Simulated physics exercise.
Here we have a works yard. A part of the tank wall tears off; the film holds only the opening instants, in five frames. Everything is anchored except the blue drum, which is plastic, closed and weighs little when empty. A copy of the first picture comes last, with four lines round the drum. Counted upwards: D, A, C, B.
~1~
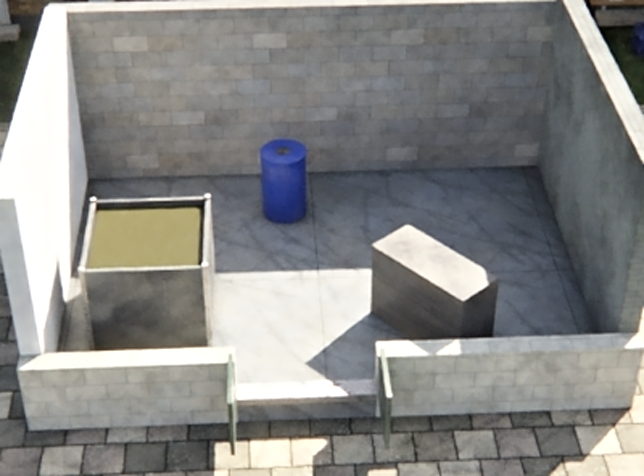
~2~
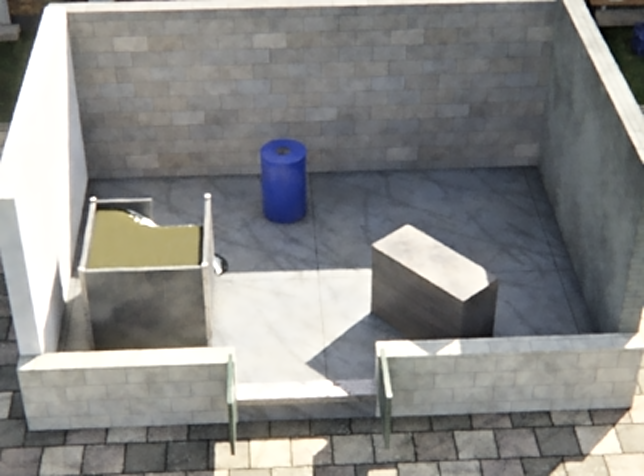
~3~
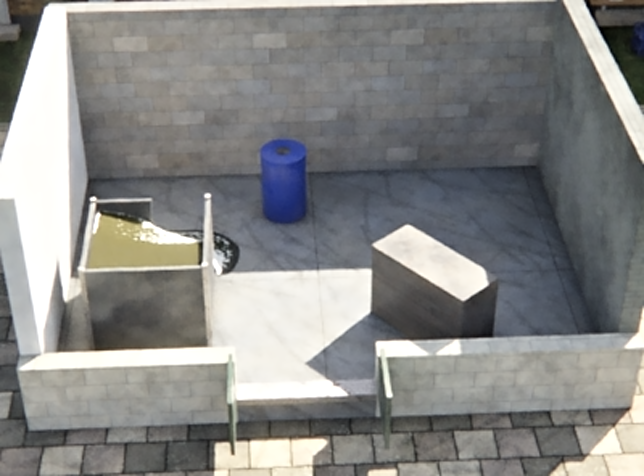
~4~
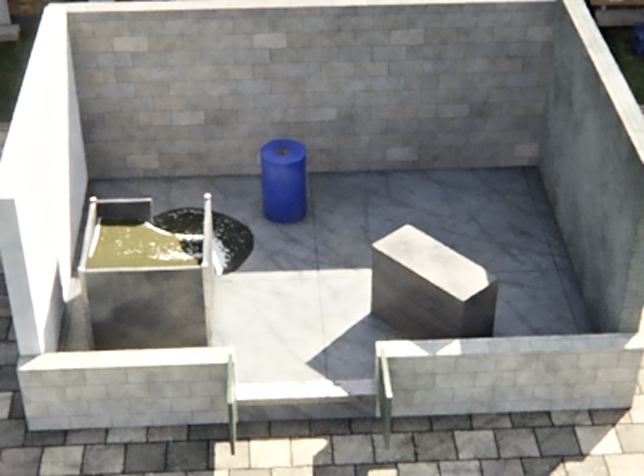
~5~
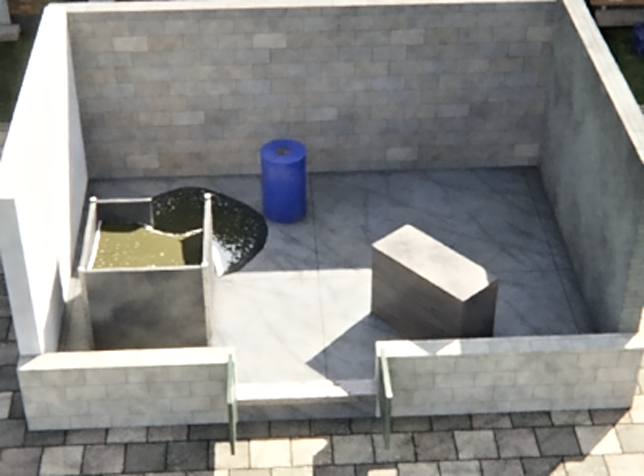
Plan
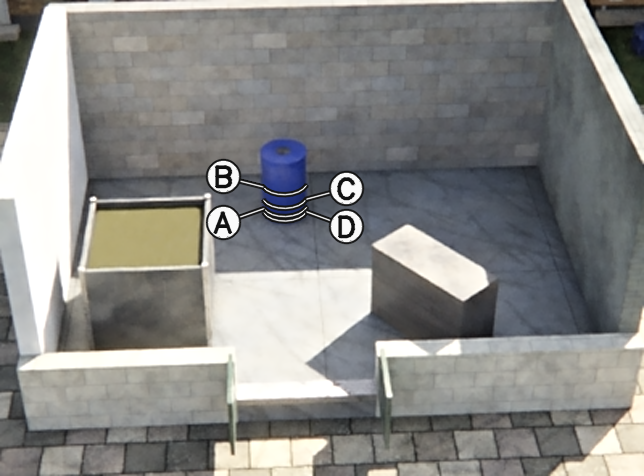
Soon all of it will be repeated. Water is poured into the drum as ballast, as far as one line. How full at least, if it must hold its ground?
Choose B.
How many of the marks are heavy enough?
One of them.
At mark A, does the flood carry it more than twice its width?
Yes, clearly.
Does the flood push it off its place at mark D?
Yes, it does.
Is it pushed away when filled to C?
Yes, it does.
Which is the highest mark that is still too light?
C.
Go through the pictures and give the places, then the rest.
Lid of the blue drum at (283, 151); tank full, its middle at (148, 238); open gate at (306, 348).
Water covers 2 % of the ground, mostly out of sight from here.
Water covers 4 % of the ground and is seen nearest the drum at (226, 242).
Water covers 7 % of the ground and is seen nearest the drum at (246, 234).
Lid of the blue drum at (283, 151); water covers 11 % of the ground and is seen nearest the drum at (251, 211).
On the marked copy, A at (285, 216); B at (285, 194); C at (285, 208); D at (285, 221); from the bottom up D, A, C, B.
With A, it is pushed about 5 times its own width away.
With B, it does not move.
With C, it is pushed about its own width away.
With D, it is pushed about 6 times its own width away.
